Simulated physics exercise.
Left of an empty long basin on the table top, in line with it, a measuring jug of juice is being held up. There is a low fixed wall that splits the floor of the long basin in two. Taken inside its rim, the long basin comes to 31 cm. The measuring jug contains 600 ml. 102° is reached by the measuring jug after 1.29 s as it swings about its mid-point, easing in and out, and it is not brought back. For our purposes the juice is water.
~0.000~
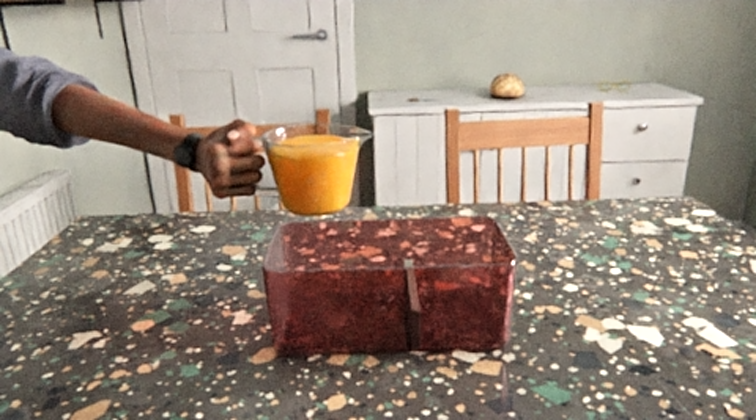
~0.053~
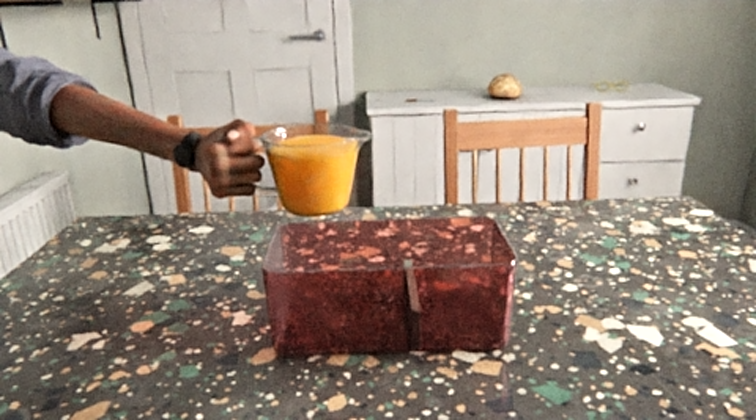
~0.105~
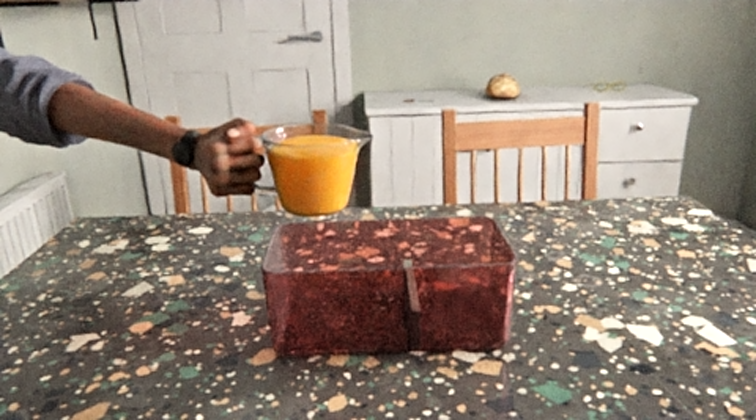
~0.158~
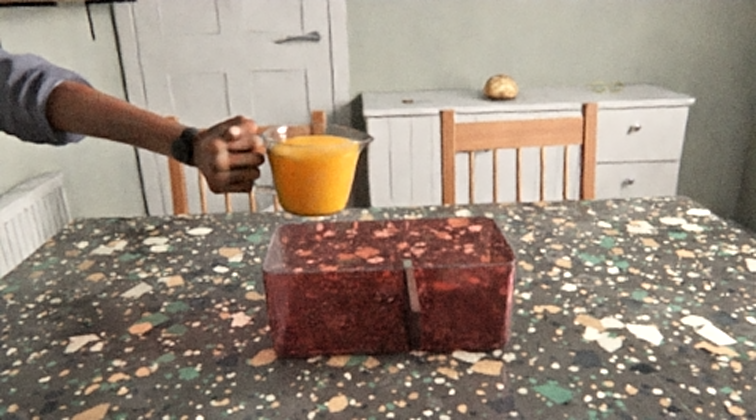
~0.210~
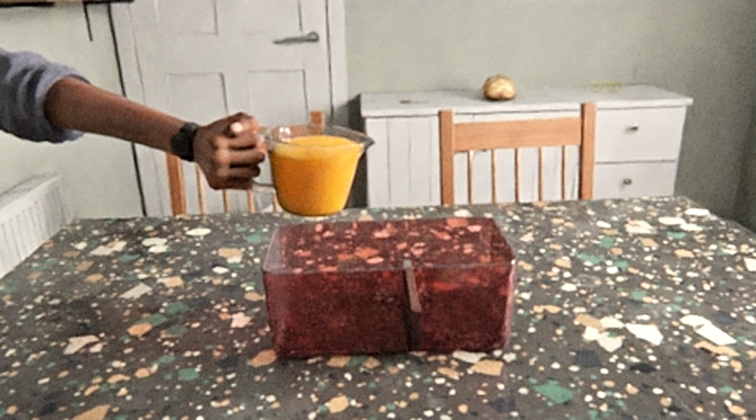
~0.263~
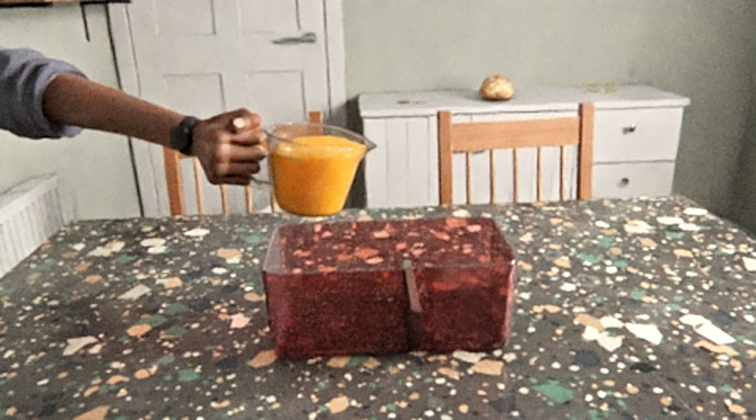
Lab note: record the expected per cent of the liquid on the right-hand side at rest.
Expected right-hand share: 51 per cent.
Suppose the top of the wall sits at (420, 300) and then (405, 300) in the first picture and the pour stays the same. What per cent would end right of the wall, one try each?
First try about 45 %, second try about 70 %.
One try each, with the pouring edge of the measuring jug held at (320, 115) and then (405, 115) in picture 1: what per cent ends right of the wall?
The first try gives 5 percent and the second 90 percent.
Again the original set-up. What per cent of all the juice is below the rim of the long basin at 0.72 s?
I'd put it near 16 percent.
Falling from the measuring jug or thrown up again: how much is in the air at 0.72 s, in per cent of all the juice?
Roughly 18 percent.
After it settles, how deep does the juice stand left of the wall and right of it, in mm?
Left part about 10 mm deep, right part about 18 mm deep.
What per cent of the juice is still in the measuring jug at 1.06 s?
Around 12 percent of it.
Then, 0.72 s in, the tilt is 60° and 67 per cent is still to pour, 2 is left of the wall and 14 right of it.
Then, 1.06 s in, the tilt is 94° and 12 per cent is still to pour, 31 is left of the wall and 51 right of it.
Then, 1.41 s in, the tilt is 102° and 0 per cent is still to pour, 48 is left of the wall and 51 right of it.
Then, 1.79 s in, the tilt is 102° and 0 per cent is still to pour, 48 is left of the wall and 51 right of it.
Finally, 48 per cent lies left of the wall, 51 right of it and 1 outside.
